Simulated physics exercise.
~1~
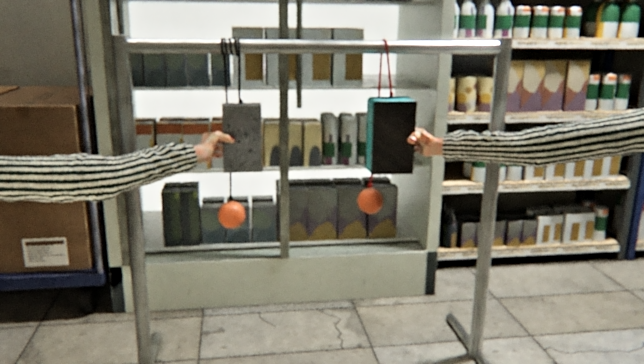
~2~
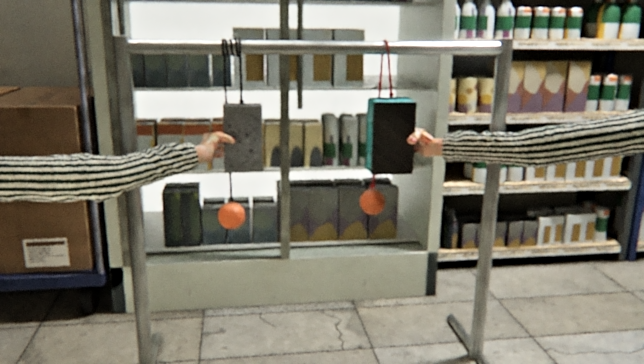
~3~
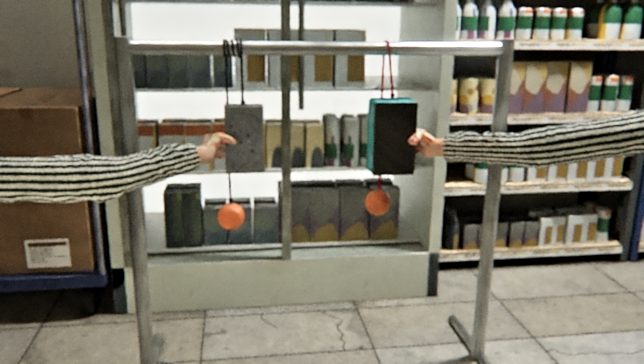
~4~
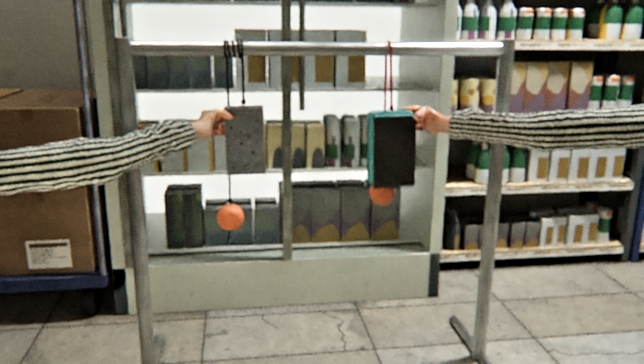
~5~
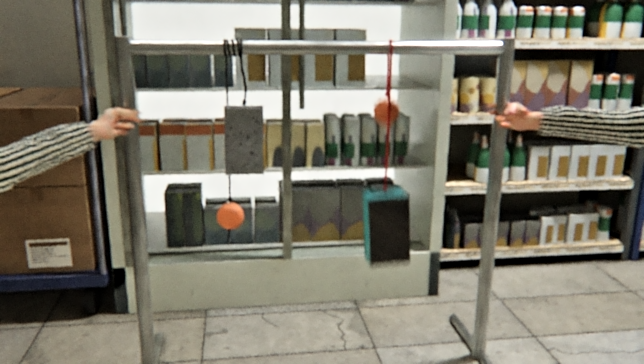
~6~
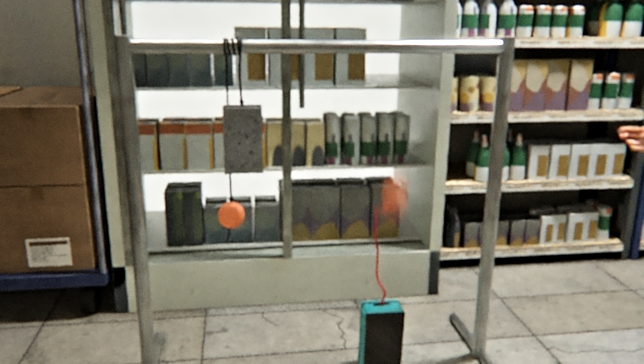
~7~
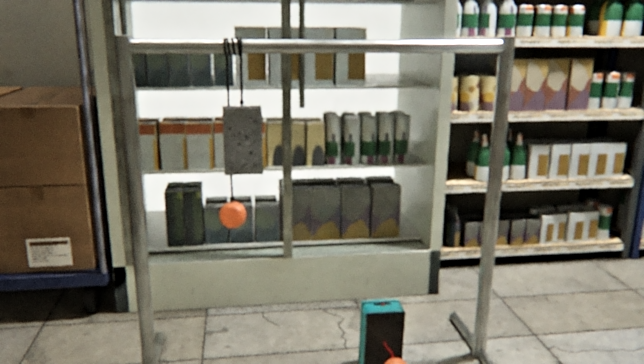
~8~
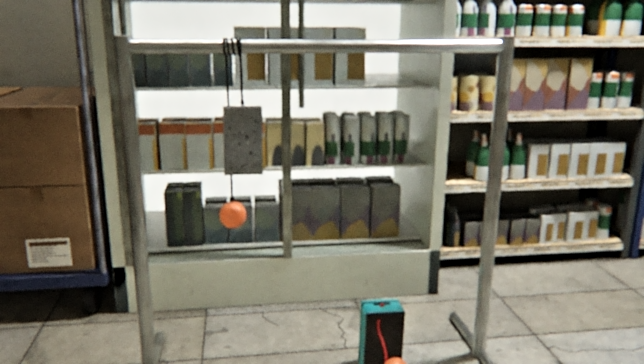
The footage shows two striped-sleeved hands holding a gray block and a turquoise-edged case hung from a rail on cords with orange balls, then letting go; the block stays hanging while the case drops to the floor, its ball rising, then falling beside it.
